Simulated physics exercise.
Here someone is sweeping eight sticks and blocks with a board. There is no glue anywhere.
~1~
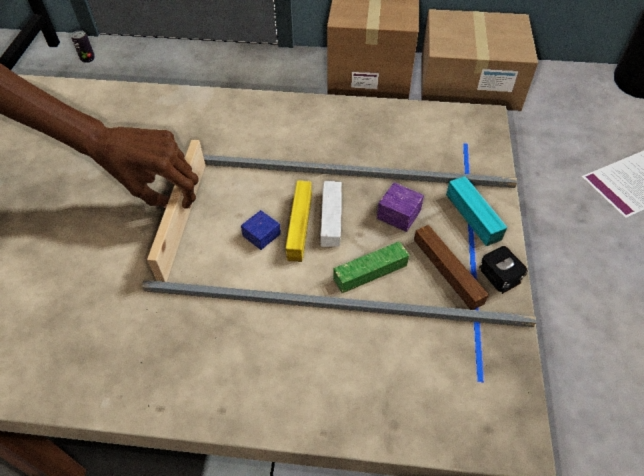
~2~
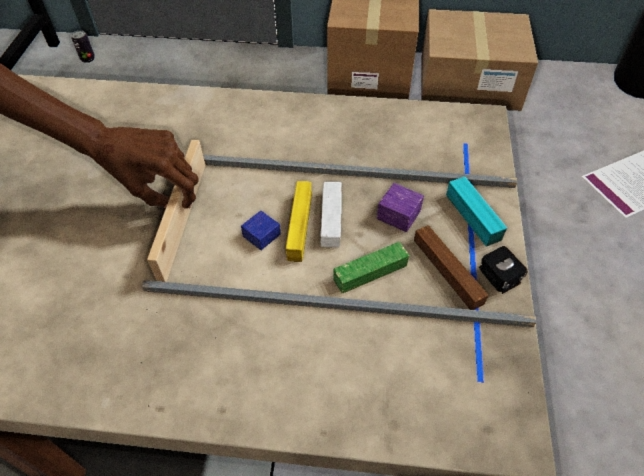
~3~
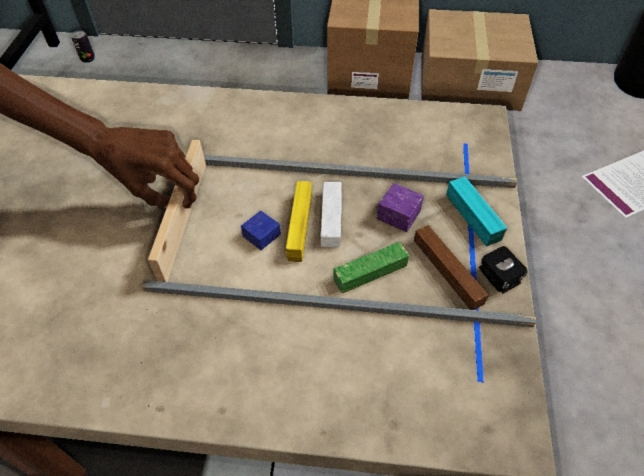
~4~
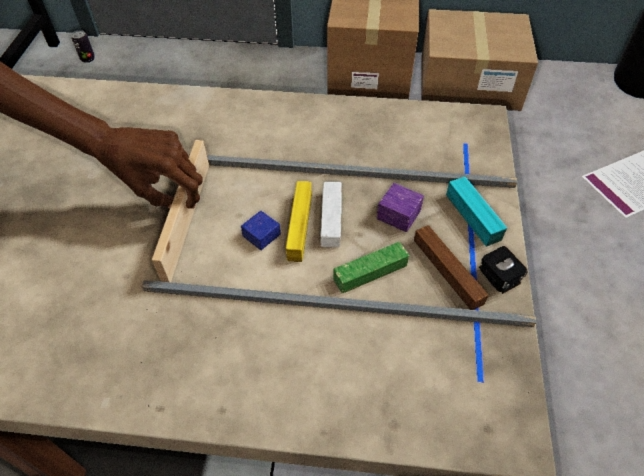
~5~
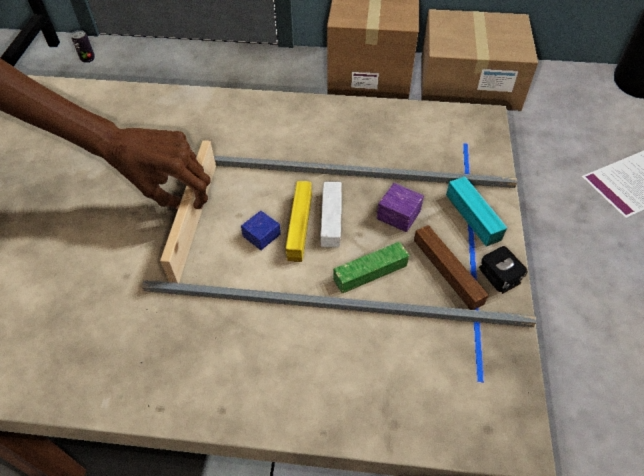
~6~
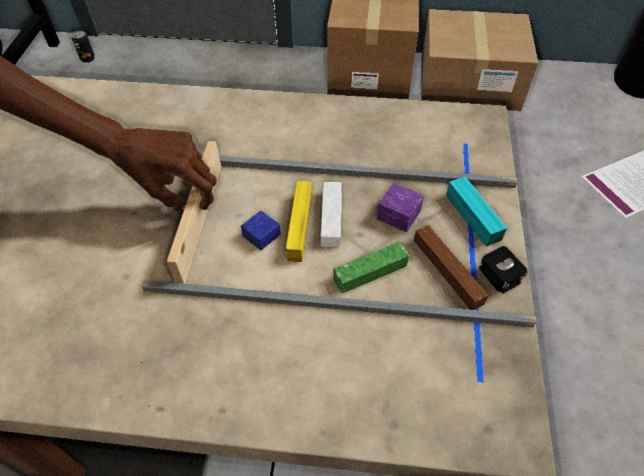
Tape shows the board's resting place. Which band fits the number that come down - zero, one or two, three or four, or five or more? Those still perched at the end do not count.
In this one, three or four spill over.
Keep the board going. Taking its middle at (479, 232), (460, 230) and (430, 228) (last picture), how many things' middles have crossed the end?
By position: 4 / 3 / 1.
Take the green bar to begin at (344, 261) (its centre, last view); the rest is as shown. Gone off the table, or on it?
Placed there, it does not drop.
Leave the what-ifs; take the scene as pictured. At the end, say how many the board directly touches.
It touches 3.
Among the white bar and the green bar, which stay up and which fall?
At the finish the white bar stays put and the green bar stays put.
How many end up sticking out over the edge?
The total here is 3.
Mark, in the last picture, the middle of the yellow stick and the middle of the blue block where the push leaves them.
Result: One about (502, 228), other about (488, 251).
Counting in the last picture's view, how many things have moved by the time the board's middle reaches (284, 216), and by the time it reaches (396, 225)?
At the first place 3, at the second 8.
Early on, none off yet; black case at rest near (502, 270); turquoise stick at rest near (475, 211); brown bar at rest near (449, 266).
Finally, the number that fall off is three or four; lost, purple block, brown bar, turquoise stick and black case.
